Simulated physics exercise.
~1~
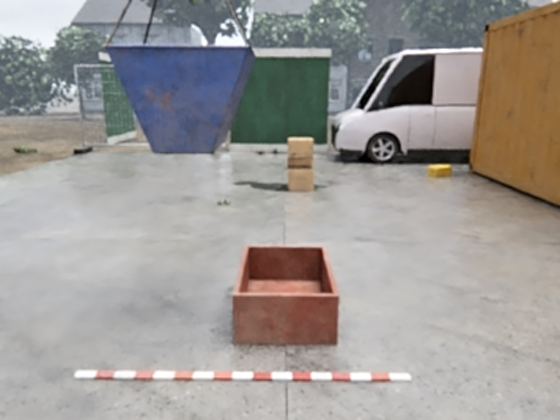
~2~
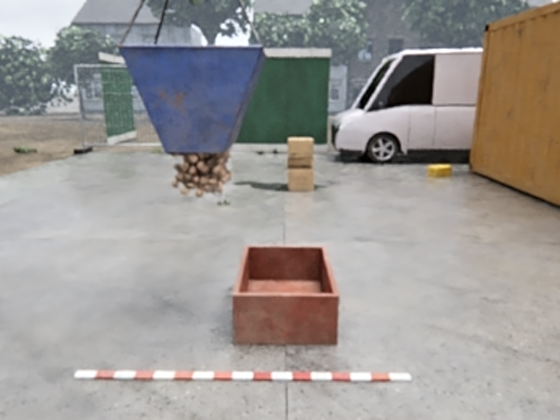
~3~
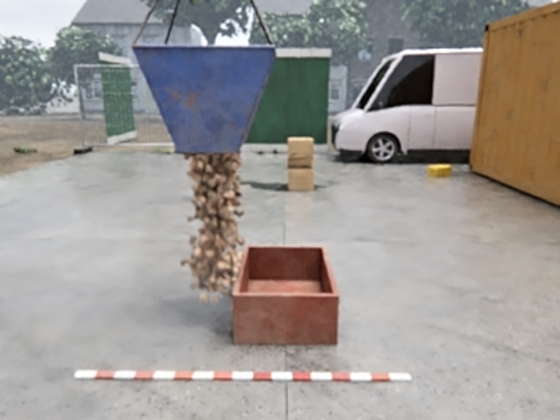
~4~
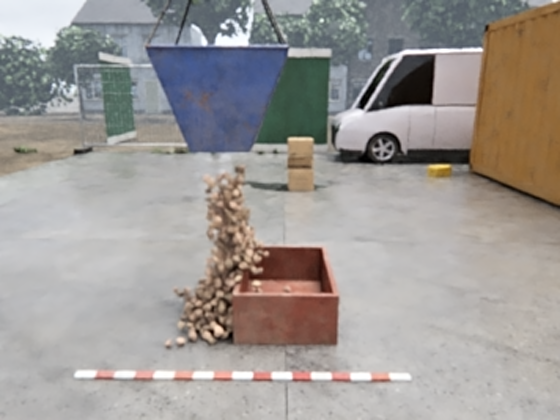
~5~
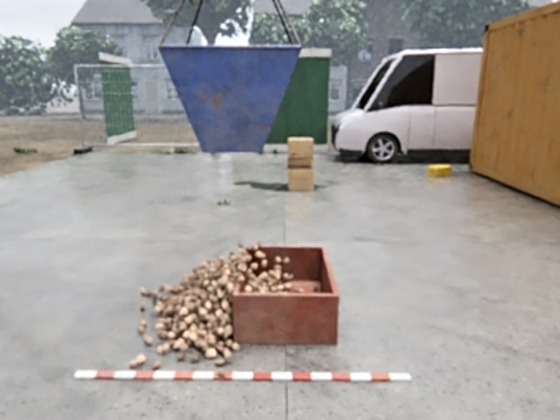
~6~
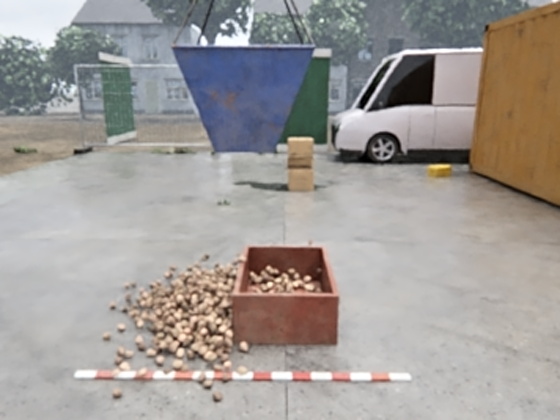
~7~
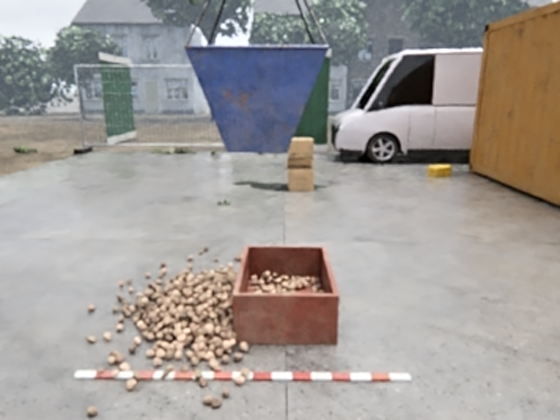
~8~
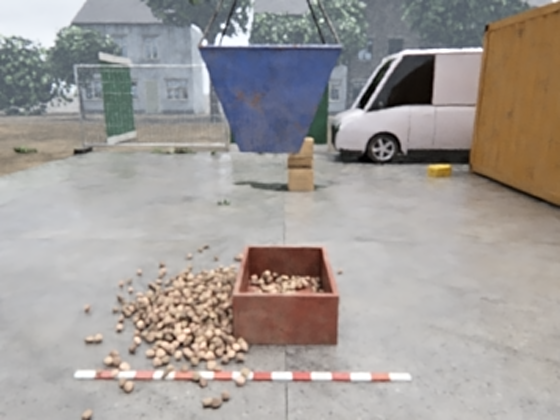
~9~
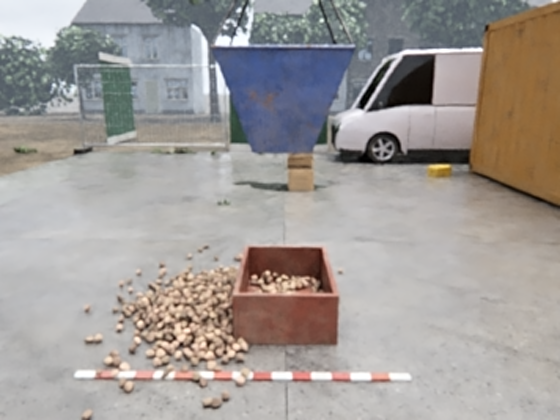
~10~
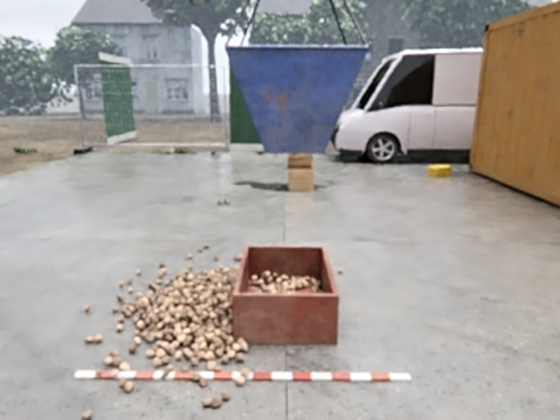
A blue skip hangs from crane cables above a grey concrete yard, seen from the front by a still camera. Below it sits an open reddish bin behind a red and white striped staff, with a white van, stacked boxes and a yellow container behind. As the skip glides steadily rightwards, brown stones pour from its bottom. The stream falls mostly short of the bin, piling against its left side while some tumble in. The emptied skip keeps moving right, and the stones settle, most scattered left of the bin and a smaller share inside.
